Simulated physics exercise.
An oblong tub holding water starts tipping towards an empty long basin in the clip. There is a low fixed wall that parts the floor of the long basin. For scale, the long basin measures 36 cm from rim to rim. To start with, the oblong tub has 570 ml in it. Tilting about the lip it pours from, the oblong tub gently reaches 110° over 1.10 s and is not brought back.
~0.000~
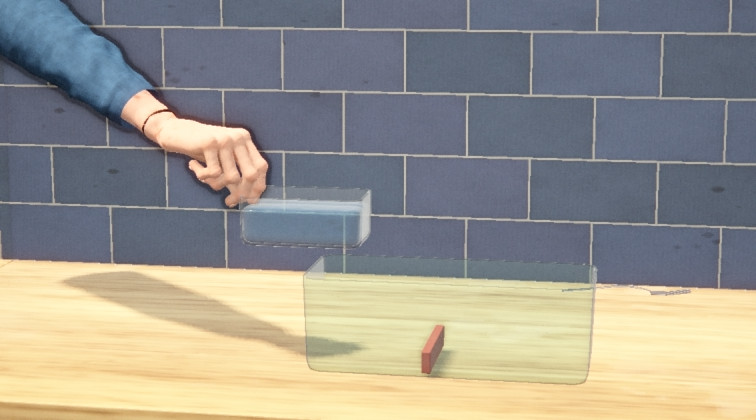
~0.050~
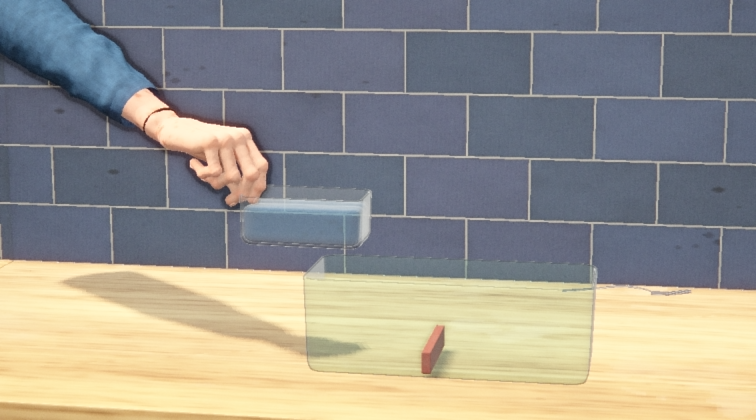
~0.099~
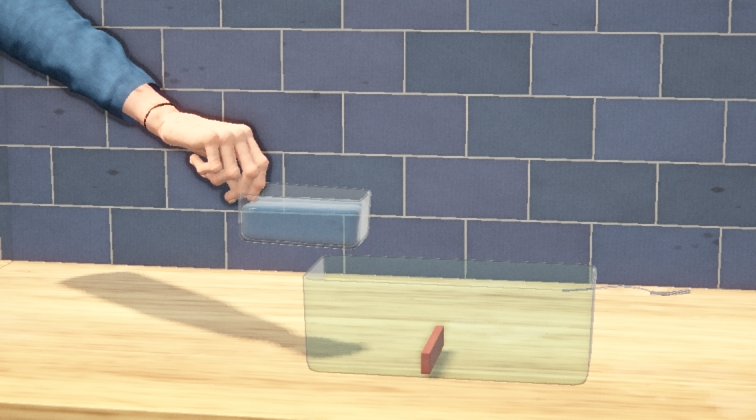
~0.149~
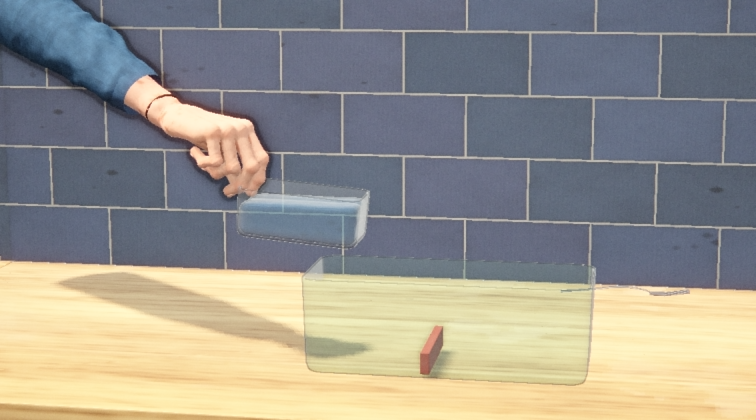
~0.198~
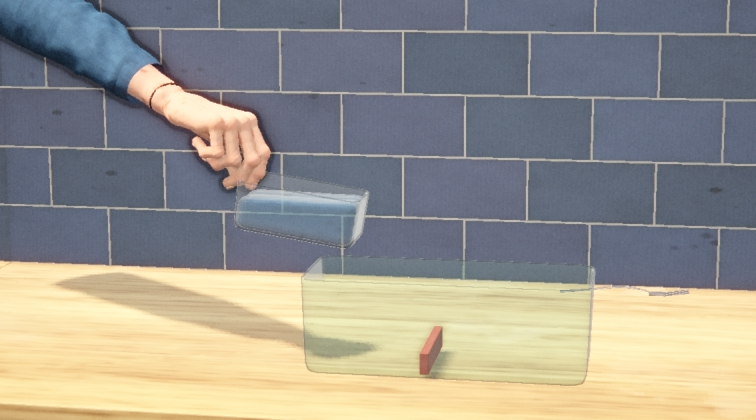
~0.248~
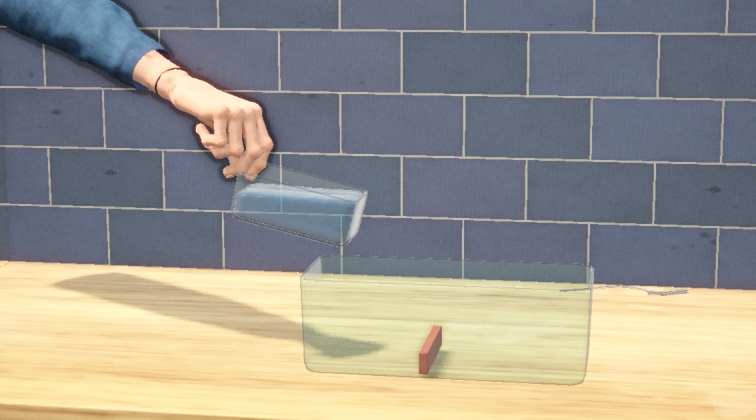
On a pale wooden counter before a dark blue tiled wall, a hand reaching from the left is at a clear oblong tub of water, raised above an empty long basin. The tub starts level, then gently tilts, its left end rising slightly and its right side dipping towards the basin.
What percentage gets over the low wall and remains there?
68 %.
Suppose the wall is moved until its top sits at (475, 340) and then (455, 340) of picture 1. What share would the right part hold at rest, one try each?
I'd say 20 percent on the first go, 50 percent on the next.
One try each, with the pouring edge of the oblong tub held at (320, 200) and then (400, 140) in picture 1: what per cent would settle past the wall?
In order, 25 and 80 per cent.
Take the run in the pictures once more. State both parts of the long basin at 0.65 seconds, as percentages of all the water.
10 on the left, 7 on the right, roughly.
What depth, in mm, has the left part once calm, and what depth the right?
Final reading - left some 8 mm, right some 14 mm.
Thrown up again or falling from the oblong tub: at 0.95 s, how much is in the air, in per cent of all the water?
Estimated airborne part: Roughly 7 per cent.
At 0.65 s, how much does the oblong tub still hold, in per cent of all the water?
About 36 per cent.
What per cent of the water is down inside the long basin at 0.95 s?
That comes to about 86 percent.
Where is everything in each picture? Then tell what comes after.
In the first picture, tilt 0°; pouring edge (366, 197); surface from (250, 204) to (366, 207); the long basin's rim runs from (313, 267) to (594, 279); the wall's top is at (433, 339).
In the second picture, tilt 1°; pouring edge (366, 197); surface from (250, 203) to (366, 207).
In the third picture, tilt 2°; pouring edge (365, 198); surface from (249, 202) to (365, 206).
In the fourth picture, tilt 5°; pouring edge (364, 198); surface from (247, 199) to (364, 204).
In the fifth picture, tilt 9°; pouring edge (364, 198); surface from (245, 195) to (362, 201).
In the sixth picture, tilt 13°; pouring edge (362, 198); surface from (244, 189) to (362, 197).
After 0.65 s the tilt is 71° and 36 per cent is still to pour, 11 is left of the wall and 7 right of it.
After 0.95 s the tilt is 105° and 5 per cent is still to pour, 18 is left of the wall and 69 right of it.
After 1.26 s the tilt is 110° and 0 per cent is still to pour, 30 is left of the wall and 68 right of it.
After 1.60 s the tilt is 110° and 0 per cent is still to pour, 30 is left of the wall and 68 right of it.
In the end 30 per cent lies left of the wall, 68 right of it and 2 outside.
